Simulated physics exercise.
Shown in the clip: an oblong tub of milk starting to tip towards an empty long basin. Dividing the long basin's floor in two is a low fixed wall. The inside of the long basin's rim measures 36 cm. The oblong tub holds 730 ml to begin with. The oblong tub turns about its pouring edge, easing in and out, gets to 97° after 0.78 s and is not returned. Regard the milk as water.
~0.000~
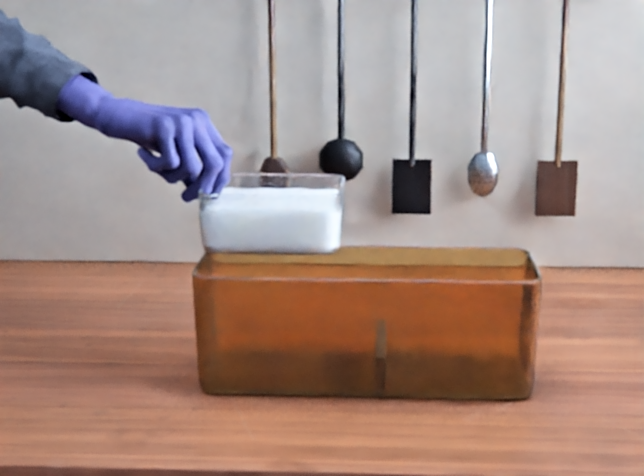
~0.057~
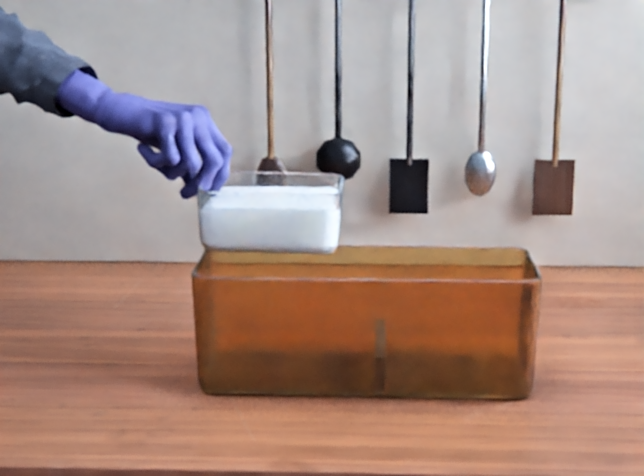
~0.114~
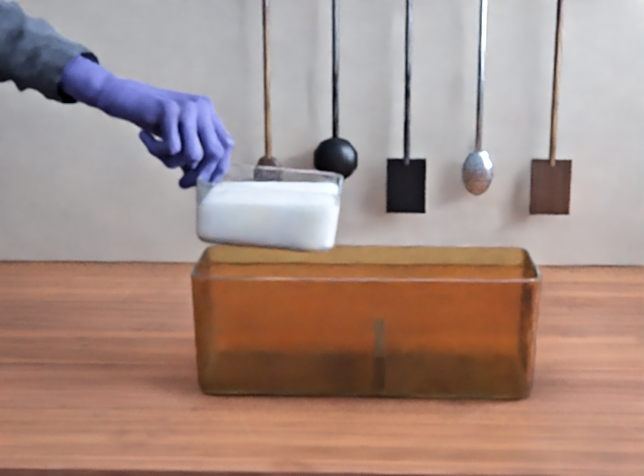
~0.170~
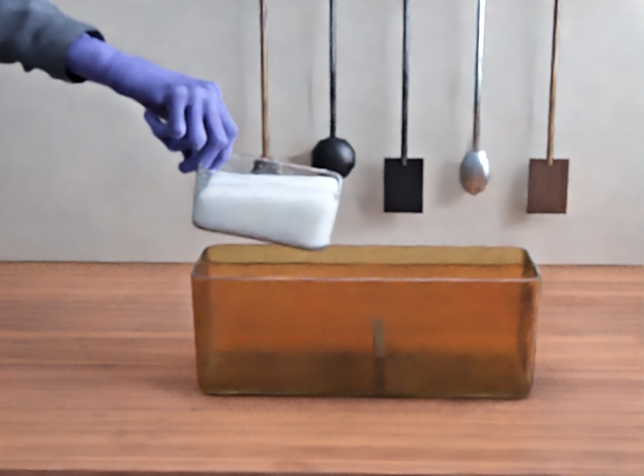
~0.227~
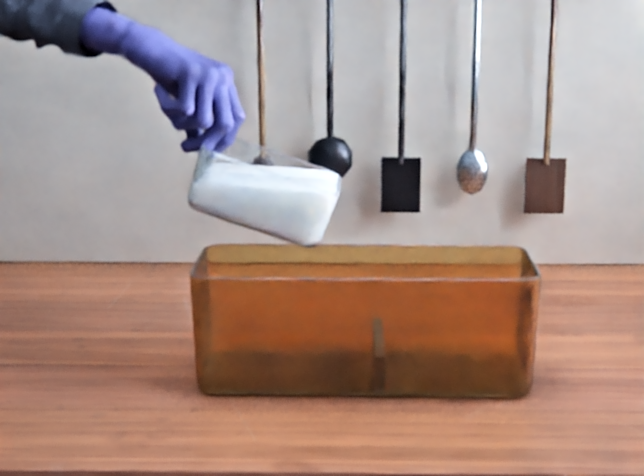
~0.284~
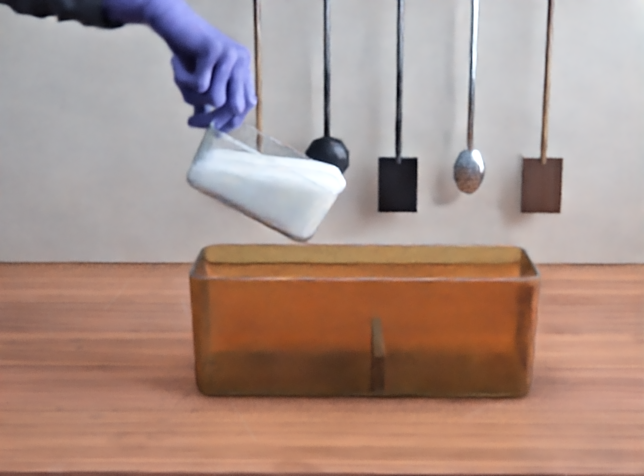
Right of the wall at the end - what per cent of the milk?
Near 76 per cent.
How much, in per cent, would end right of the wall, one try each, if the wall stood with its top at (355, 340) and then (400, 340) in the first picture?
Respectively 80 and 65 %.
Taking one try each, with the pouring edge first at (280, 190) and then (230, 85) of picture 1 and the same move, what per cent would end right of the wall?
50 in a hundred, followed by 30 in a hundred.
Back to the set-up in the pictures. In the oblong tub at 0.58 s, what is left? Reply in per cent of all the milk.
Roughly 28 %.
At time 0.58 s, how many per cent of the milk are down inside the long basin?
Near 22 in a hundred.
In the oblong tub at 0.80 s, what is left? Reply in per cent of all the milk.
I'd say some 5 per cent remains.
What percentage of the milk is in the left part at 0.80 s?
Left share: Approx. 3 %.
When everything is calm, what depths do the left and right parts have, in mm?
4 mm left, 28 mm right.
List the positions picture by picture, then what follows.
Tilt 0°; pouring edge (342, 187); surface from (210, 198) to (340, 199); the long basin's rim runs from (201, 262) to (535, 266); the wall's top is at (381, 339), in the first frame.
Tilt 1°; pouring edge (341, 187); surface from (208, 197) to (339, 197), in the second frame.
Tilt 5°; pouring edge (340, 186); surface from (207, 192) to (338, 192), in the third frame.
Tilt 11°; pouring edge (340, 186); surface from (204, 183) to (337, 187), in the fourth frame.
Tilt 19°; pouring edge (338, 186); surface from (201, 172) to (338, 180), in the fifth frame.
Tilt 28°; pouring edge (337, 186); surface from (199, 157) to (331, 175); 3 per cent is over the edge, in the sixth frame.
After 0.58 s the tilt is 83° and 28 per cent is still to pour, 1 is left of the wall and 20 right of it.
After 0.80 s the tilt is 97° and 5 per cent is still to pour, 3 is left of the wall and 78 right of it.
After 1.03 s the tilt is 97° and 1 per cent is still to pour, 15 is left of the wall and 75 right of it.
After 1.28 s the tilt is 97° and 0 per cent is still to pour, 16 is left of the wall and 76 right of it.
In the end 16 per cent lies left of the wall, 76 right of it and 8 outside.
